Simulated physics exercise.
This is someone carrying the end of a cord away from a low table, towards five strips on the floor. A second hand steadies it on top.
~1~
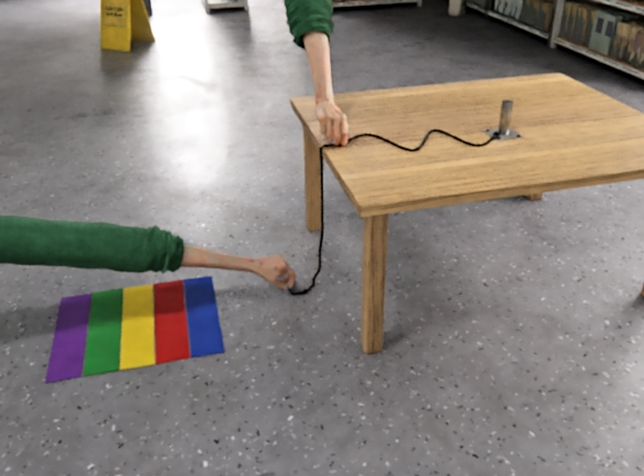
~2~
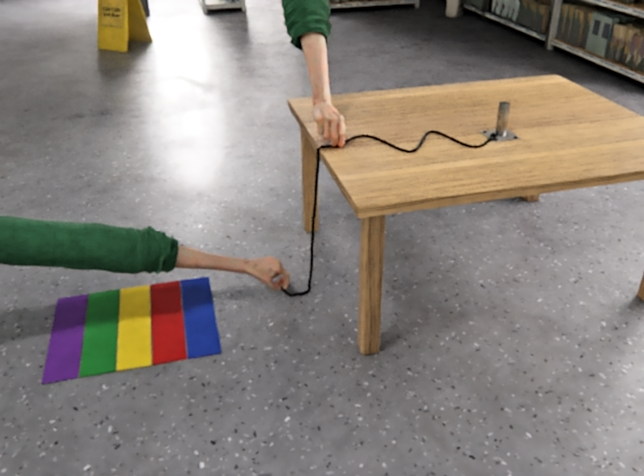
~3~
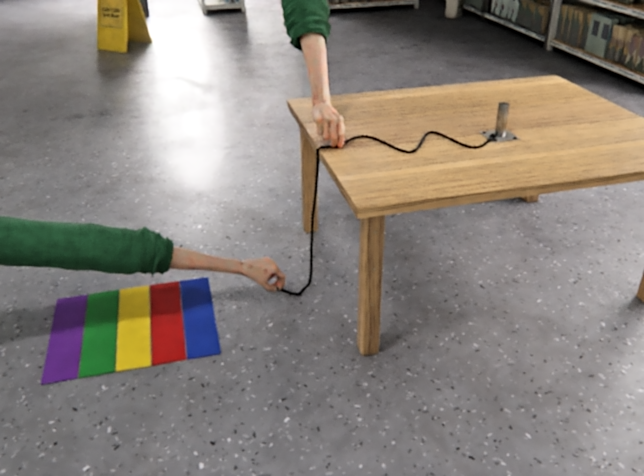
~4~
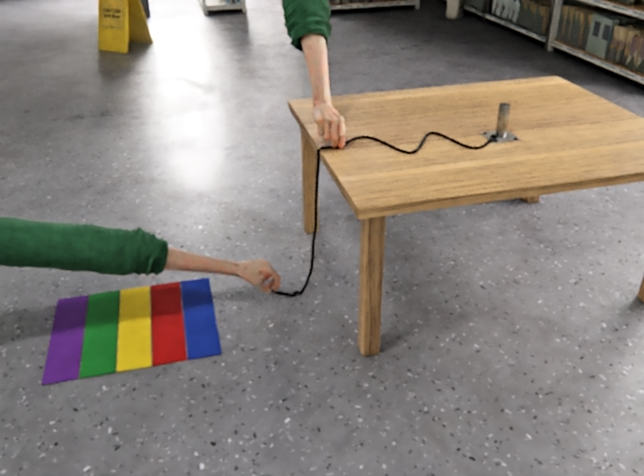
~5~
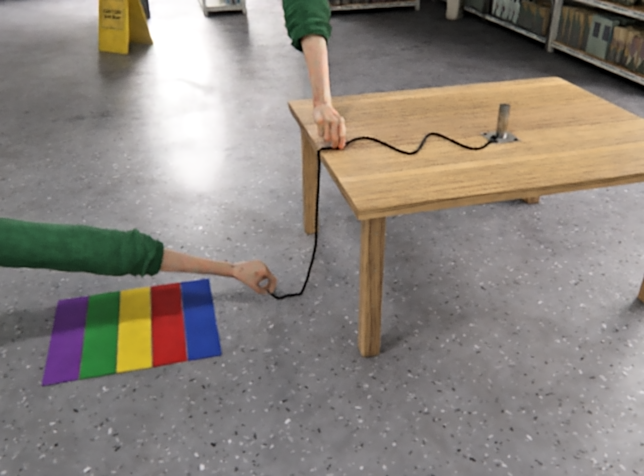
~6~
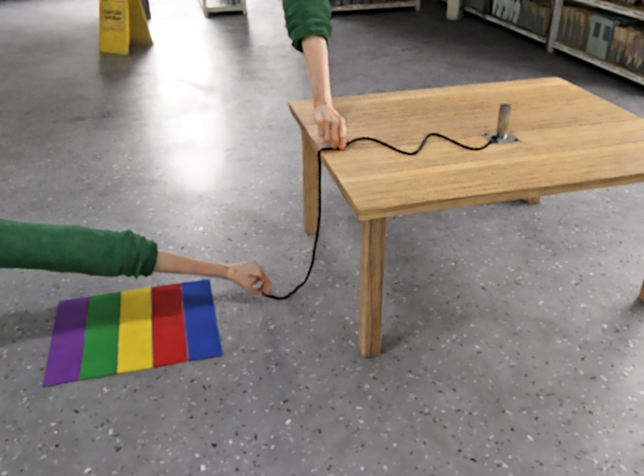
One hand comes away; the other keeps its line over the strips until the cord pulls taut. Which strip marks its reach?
Over purple.
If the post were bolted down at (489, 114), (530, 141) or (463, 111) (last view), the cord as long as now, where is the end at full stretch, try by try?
Near (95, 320), (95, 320) and (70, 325).
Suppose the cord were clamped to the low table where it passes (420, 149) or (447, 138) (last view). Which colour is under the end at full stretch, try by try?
Taking them in turn: Yellow; green.
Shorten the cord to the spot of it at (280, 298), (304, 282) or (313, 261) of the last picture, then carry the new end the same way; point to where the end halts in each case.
In that order: (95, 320), (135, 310) and (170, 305).
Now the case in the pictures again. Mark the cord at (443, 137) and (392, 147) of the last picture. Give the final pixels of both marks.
About (414, 144), and the other about (318, 157).
Early on, end near (130, 313); over yellow.
Midway, end near (89, 319); over green.
At the end of the slack, end near (64, 323); over purple. The end stops over the purple strip.
